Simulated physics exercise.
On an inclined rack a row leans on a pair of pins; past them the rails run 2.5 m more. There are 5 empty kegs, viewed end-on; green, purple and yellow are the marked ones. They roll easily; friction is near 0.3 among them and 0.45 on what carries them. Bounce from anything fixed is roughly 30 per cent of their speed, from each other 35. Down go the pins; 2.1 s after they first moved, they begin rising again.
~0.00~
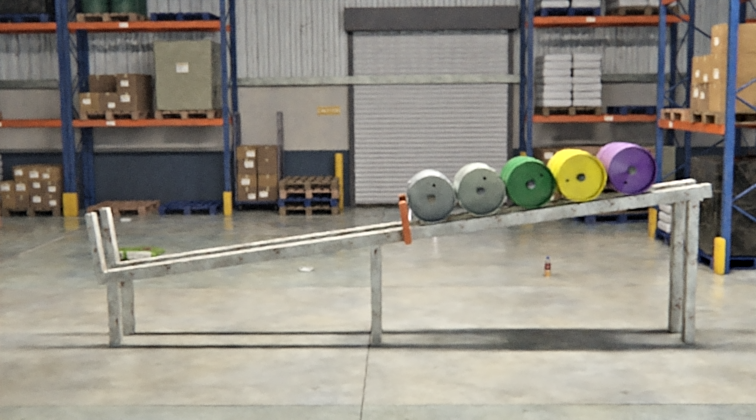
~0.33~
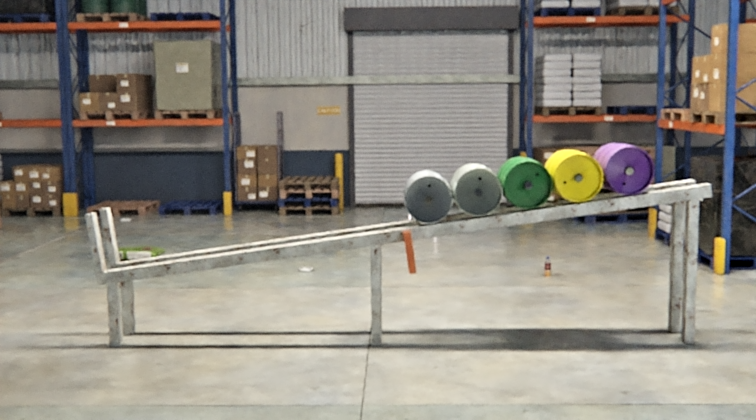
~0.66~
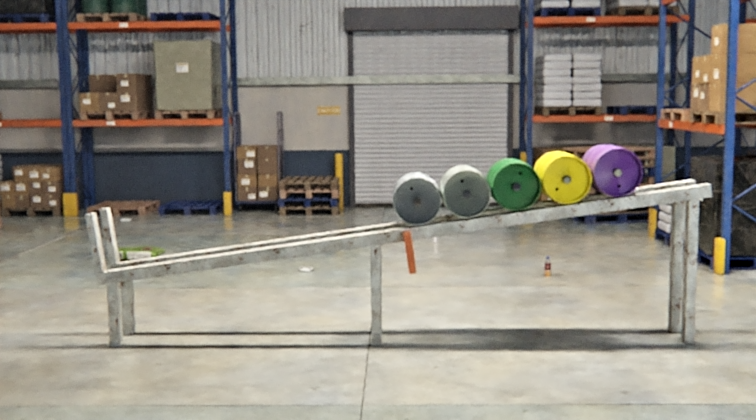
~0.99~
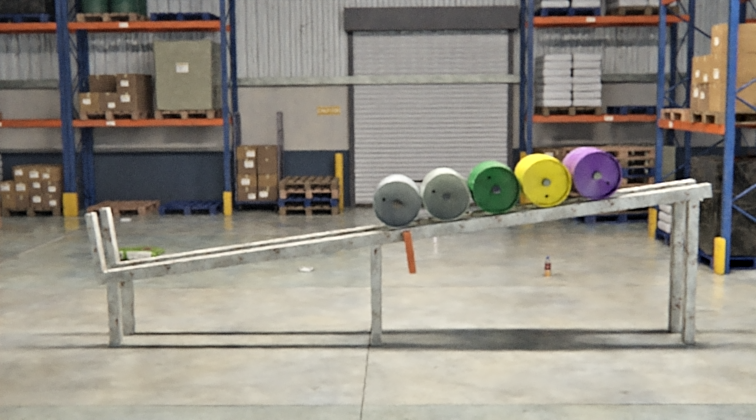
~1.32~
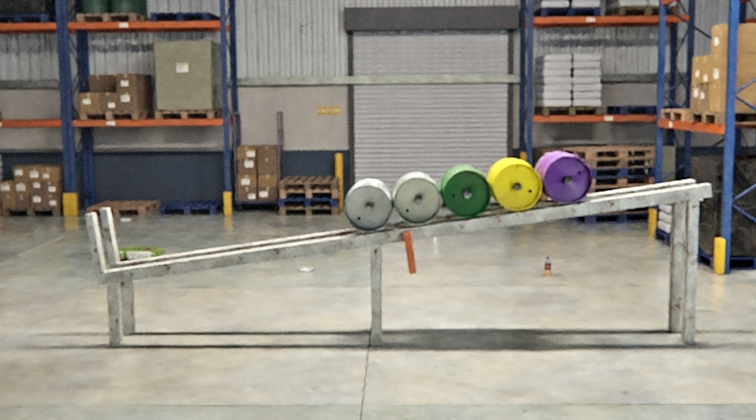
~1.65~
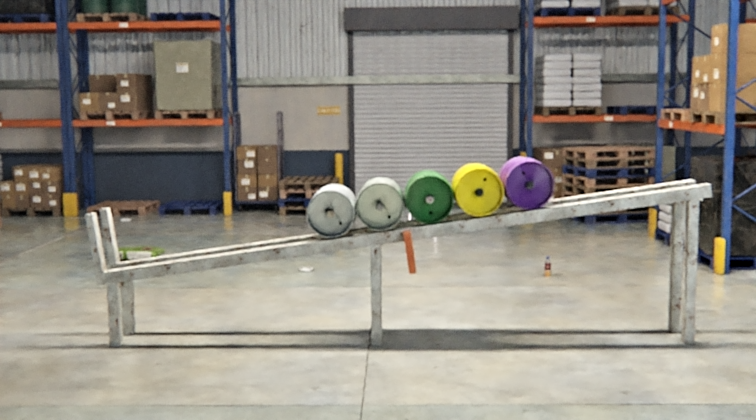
Five kegs, two grey at the left, then green, yellow and purple, sit in a touching row on a sloping wooden rack in a warehouse, seen side-on from a still camera. Behind them are a grey roller door, blue and orange shelving and stacked pallets, with an orange piece at the rack's middle. The orange piece drops, and the kegs roll together leftward down the slope.
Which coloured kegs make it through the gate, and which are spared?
Green clears the pins, purple is trapped, yellow clears the pins.
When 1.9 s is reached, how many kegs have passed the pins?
At that instant the count is 3.
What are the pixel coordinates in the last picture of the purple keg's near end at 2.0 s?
Near (480, 193).
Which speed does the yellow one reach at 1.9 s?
Its speed is roughly 1.0 m/s.
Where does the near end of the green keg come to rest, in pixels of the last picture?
Roughly (220, 231).
After 1.9 s, green is on the rails, 5 cm below the pins, rolling left; purple is on the rails, 75 cm above the pins, rolling left; yellow is on the rails, 35 cm above the pins, rolling left; 3 through so far.
After 2.0 s, green is on the rails, 20 cm below the pins, rolling left; purple is on the rails, 60 cm above the pins, rolling left; yellow is on the rails, 20 cm above the pins, rolling left; 3 through so far.
After 2.1 s, green is on the rails, 30 cm below the pins, rolling left; purple is on the rails, 50 cm above the pins, rolling left; yellow is on the rails, 10 cm above the pins, rolling left; 3 through so far.
After 2.3 s, green is on the rails, 60 cm below the pins, rolling left; purple is on the rails, 25 cm above the pins, rolling right; yellow is in the air, 20 cm below the pins, rolling left; 4 through so far.
At rest (3.1 s), green is on the rails, 150 cm below the pins; purple is on the rails, 25 cm above the pins; yellow is on the rails, 110 cm below the pins; 4 through so far.
